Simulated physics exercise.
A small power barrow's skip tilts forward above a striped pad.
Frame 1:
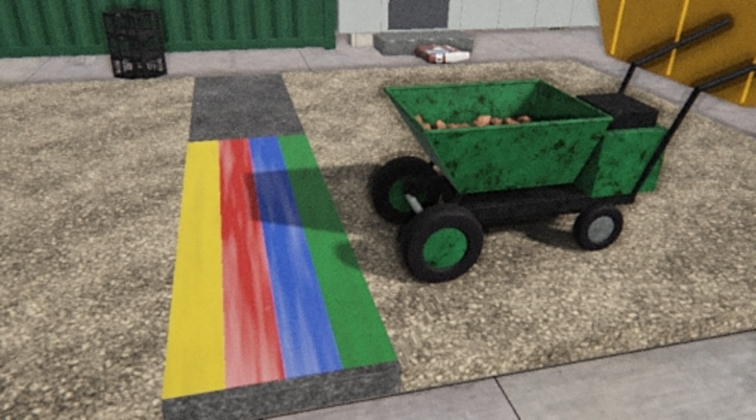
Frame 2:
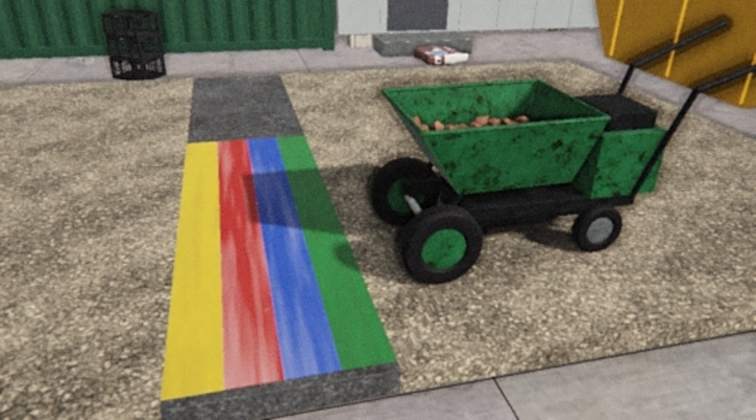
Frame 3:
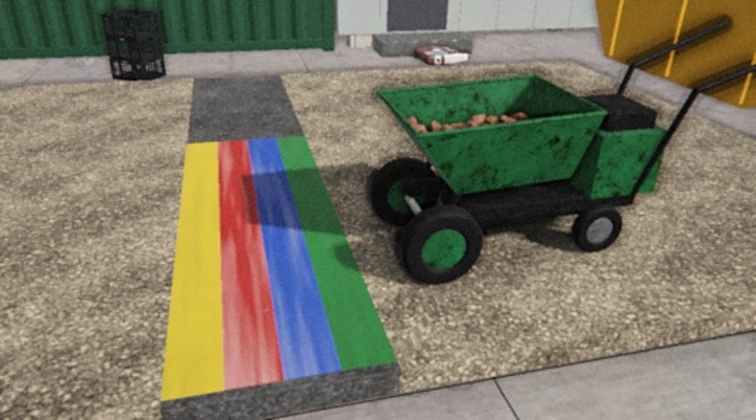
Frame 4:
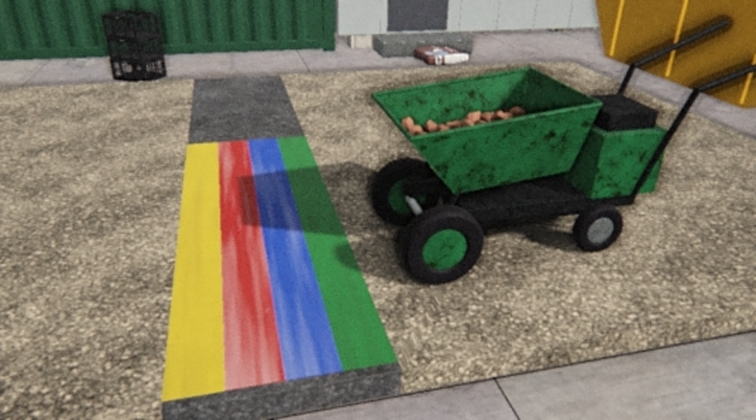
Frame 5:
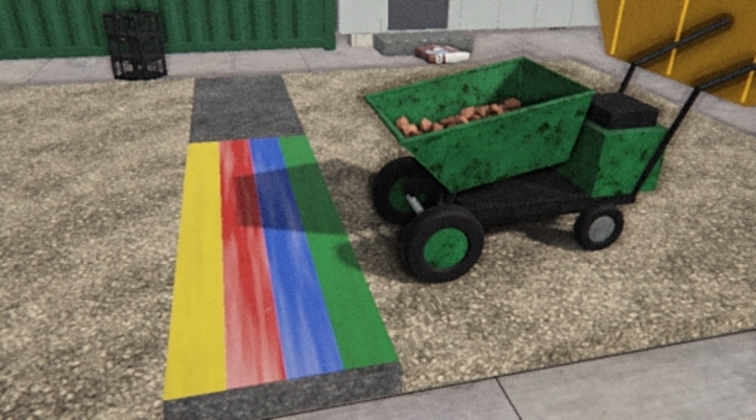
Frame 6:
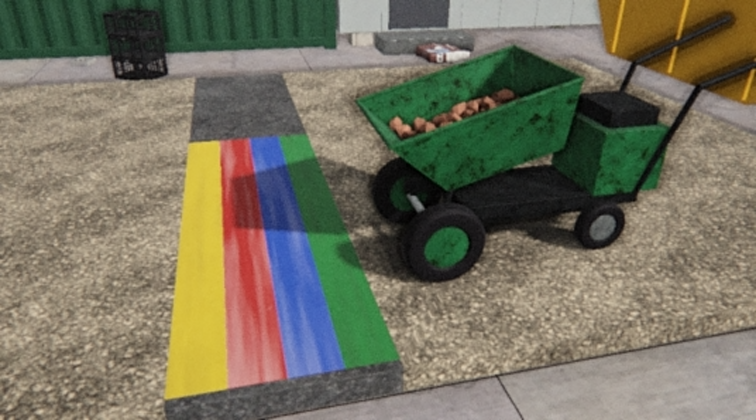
On a gravel yard edged with concrete, seen from slightly above, a green wall and a black crate stand at the back. A pad striped yellow, red, blue and green lies left of a small green power barrow, its skip holding reddish-brown lumps. The skip slowly tilts forward to the left, its rear rising and its shadow shifting slightly across the stripes, while the wheels stay put.
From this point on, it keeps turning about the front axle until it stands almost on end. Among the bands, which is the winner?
That would be the blue band.
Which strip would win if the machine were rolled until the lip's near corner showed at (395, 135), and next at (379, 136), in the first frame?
Going by the pictures, the first try gives red and the second gives the red strip.
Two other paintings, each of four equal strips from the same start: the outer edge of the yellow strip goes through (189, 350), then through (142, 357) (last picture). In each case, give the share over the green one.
About 0 %, then 10 %.
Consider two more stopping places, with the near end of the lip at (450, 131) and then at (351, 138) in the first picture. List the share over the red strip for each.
About 20 % and 30 %.
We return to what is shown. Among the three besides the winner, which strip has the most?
Following the top strip comes the red strip.
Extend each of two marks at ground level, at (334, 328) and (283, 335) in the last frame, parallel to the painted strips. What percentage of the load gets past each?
Close to 90 per cent, then close to 50 per cent.
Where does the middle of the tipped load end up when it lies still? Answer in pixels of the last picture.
Close to (270, 264) in the last view.
Just after the last frame, skip tipped steeply; every one in the skip.
A moment on, skip tipped right over; almost all in the skip; about a tenth over the blue strip; just a few over the red strip; just a few falling.
Further on, skip tipped right over; about a tenth in the skip; just a few over the green strip; roughly half over the blue strip; roughly a third over the red strip; about a tenth over the yellow strip; just a few off the paint.
When it is over, skip tipped right over; just a few in the skip; just a few over the green strip; roughly half over the blue strip; roughly a third over the red strip; about a tenth over the yellow strip; just a few off the paint.
